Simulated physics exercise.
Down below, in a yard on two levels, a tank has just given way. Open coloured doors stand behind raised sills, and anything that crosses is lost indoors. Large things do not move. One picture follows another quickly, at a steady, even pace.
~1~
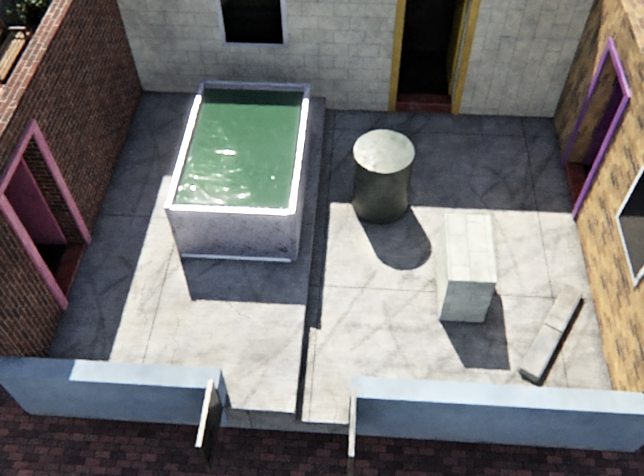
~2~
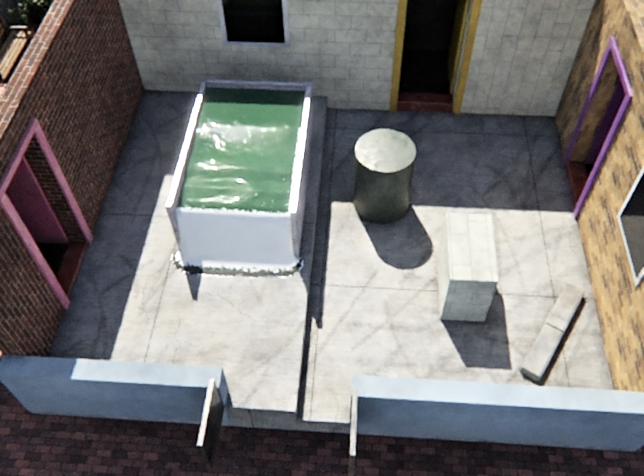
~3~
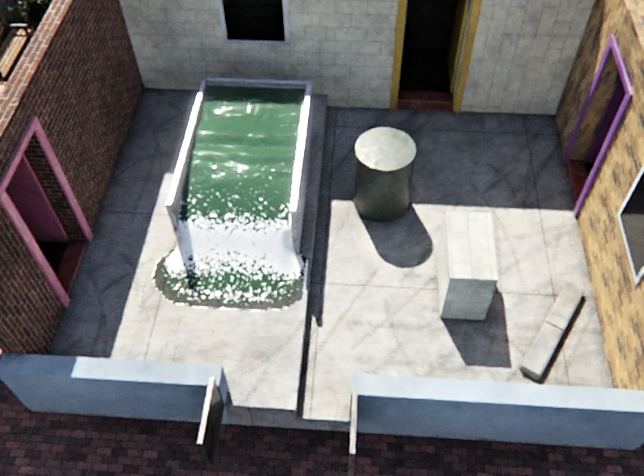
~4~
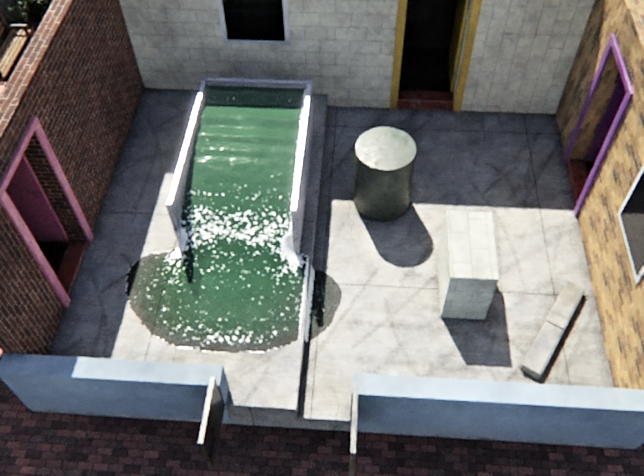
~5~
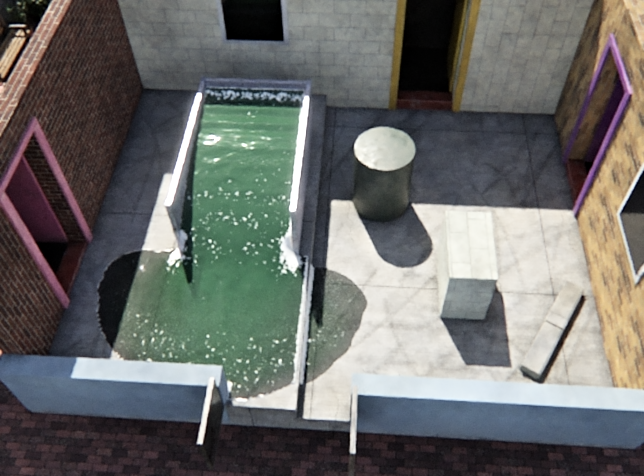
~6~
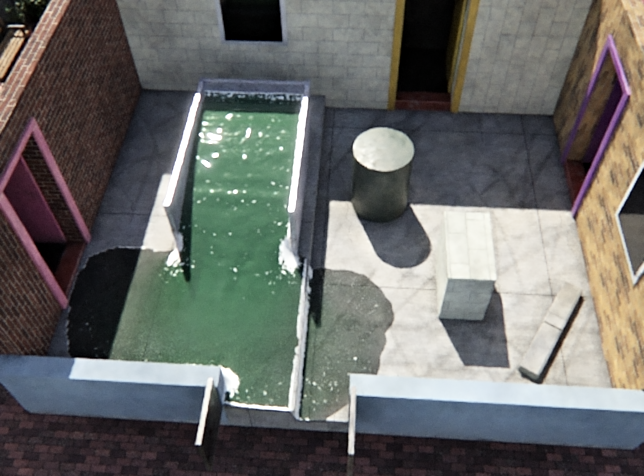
A big open tank of green water gave way at its near end, and the water poured out, spreading across the pale yard floor towards the low front wall and out to both sides.
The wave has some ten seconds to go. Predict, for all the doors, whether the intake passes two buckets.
Yellow door: Never tops two buckets. Purple door: Never tops two buckets. Pink door: Tops two buckets.
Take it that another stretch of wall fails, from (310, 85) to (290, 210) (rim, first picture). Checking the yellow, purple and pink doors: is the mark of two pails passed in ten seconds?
My take: Yellow tops the mark, purple tops the mark, and pink stays short of it.
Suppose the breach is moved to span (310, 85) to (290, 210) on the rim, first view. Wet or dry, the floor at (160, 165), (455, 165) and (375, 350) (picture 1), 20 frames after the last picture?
As listed: Dry, awash, covered.
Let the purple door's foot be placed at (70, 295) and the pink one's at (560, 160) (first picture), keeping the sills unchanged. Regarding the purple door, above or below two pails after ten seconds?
As it turns out, the purple door overshoots.
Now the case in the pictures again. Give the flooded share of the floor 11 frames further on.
About 35 in a hundred.
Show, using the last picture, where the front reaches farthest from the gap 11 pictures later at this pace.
I'd point to (604, 416).
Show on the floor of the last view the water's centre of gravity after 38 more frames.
I'd say near (277, 223).
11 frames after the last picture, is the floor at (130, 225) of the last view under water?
At that place: Under water.
A moment on, water covers 25 % of the floor; the yellow door not reached, the purple door not reached, the pink door wet at the sill, nothing in.
Next, water covers 35 % of the floor; the yellow door not reached, the purple door not reached, the pink door under two buckets in.
Then, water covers 50 % of the floor; the yellow door not reached, the purple door not reached, the pink door over two buckets in.
Later, water covers 85 % of the floor; the yellow door wet at the sill, nothing in, the purple door wet at the sill, nothing in, the pink door far over two buckets in.
In the end, water covers 90 % of the floor; the yellow door wet at the sill, nothing in, the purple door wet at the sill, nothing in, the pink door far over two buckets in.
